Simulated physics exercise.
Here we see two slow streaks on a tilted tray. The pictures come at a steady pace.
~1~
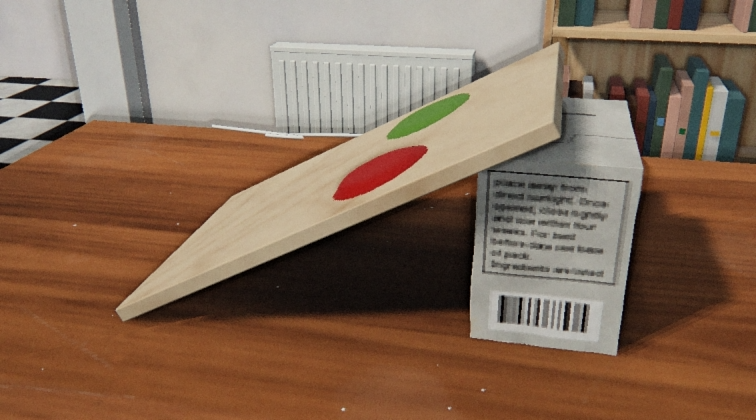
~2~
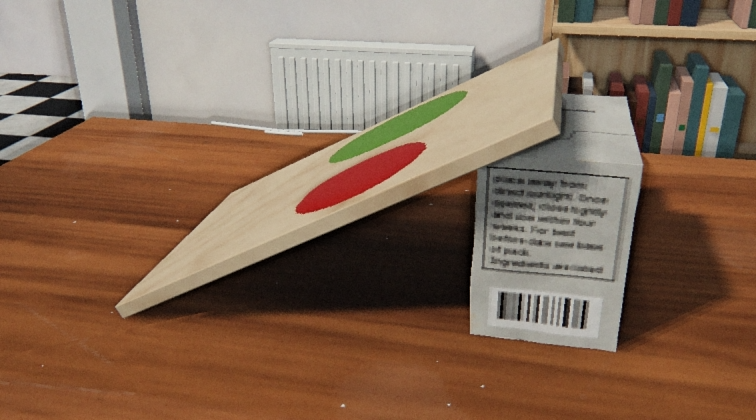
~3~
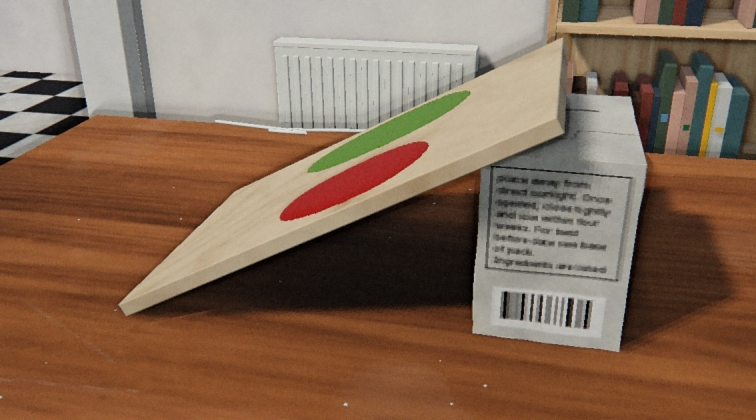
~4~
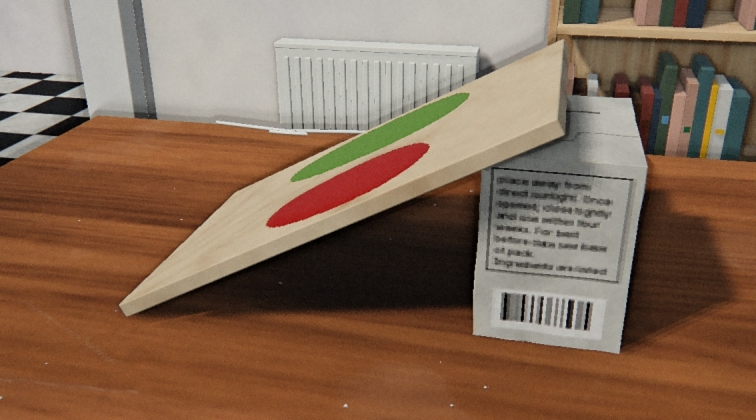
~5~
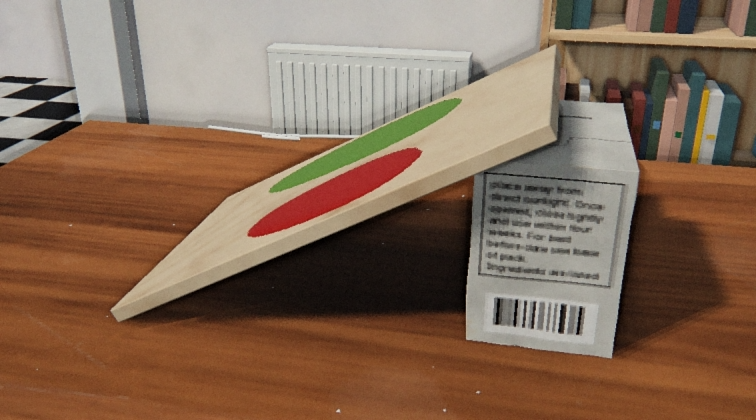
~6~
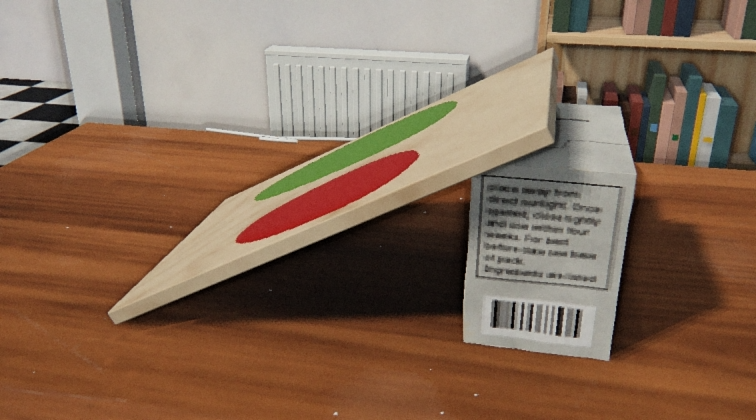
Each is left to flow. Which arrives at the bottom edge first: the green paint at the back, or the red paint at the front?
The one at the back arrives first.
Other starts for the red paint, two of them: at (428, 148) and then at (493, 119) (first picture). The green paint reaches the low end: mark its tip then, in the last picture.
The tip reaches roughly (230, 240) on the first try and roughly (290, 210) on the second.
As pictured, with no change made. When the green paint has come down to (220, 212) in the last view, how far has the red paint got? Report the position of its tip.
Estimated position: Near (209, 247) in pixels.
Soon after, the red paint is three quarters of the way down; the green paint is close to the edge.
In the end, the red paint is three quarters of the way down; the green paint is at the low edge.
